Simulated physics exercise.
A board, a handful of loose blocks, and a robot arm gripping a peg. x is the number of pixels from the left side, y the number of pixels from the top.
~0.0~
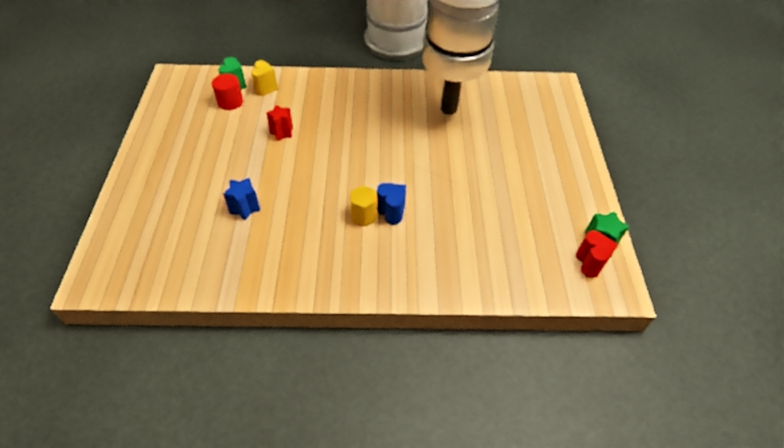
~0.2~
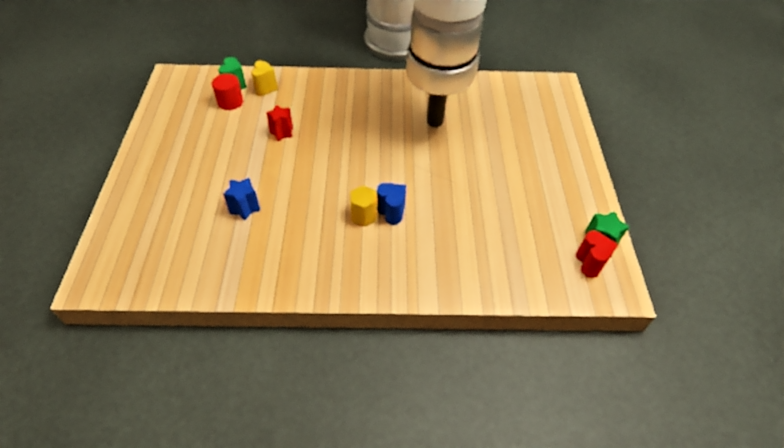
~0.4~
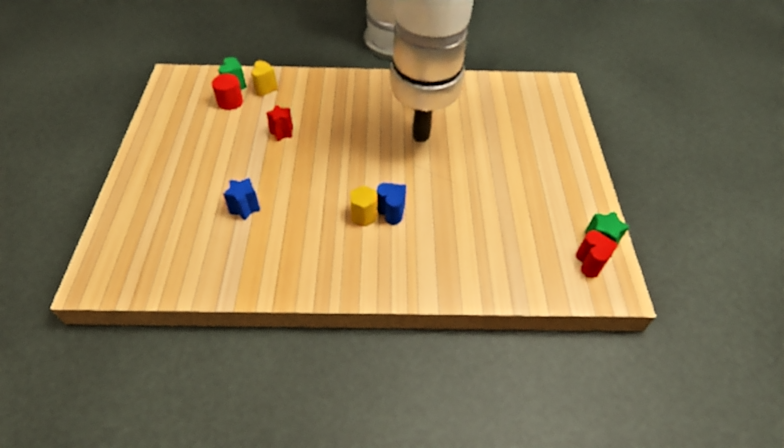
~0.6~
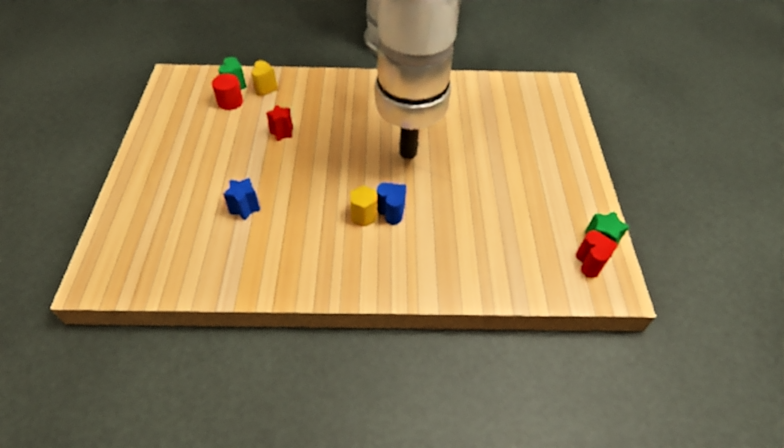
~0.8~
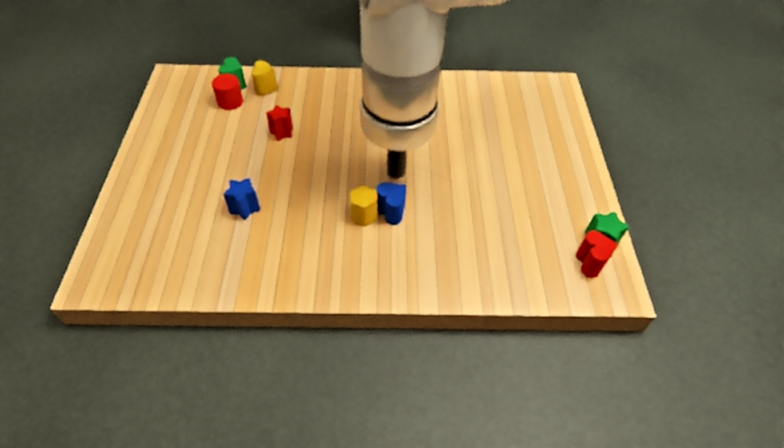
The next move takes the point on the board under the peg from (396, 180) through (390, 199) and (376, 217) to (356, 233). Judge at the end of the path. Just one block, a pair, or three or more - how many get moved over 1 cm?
I expect two blocks to move.
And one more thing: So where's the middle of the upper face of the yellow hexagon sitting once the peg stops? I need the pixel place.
Located at (337, 202).
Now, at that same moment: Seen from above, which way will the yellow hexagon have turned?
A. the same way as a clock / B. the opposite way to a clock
The one that fits is A, the same way as a clock.
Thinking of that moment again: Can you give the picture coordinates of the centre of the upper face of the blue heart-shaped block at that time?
At the end it should sit near (393, 211).
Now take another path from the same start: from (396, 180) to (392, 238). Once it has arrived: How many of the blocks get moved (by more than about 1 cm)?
It will shift just one block.
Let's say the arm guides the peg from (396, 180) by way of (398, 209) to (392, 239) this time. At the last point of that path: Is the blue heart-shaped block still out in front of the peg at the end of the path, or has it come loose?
In front, still.
On the path given first. One third of the way, peg (390, 193); blue heart-shaped block (393, 197).
Two thirds of the way, peg (376, 211); yellow hexagon (353, 199); blue heart-shaped block (393, 211), turned 50° anticlockwise.
At the end, peg (356, 226); yellow hexagon (337, 202), turned 40° clockwise; blue heart-shaped block (393, 211), turned 50° anticlockwise.
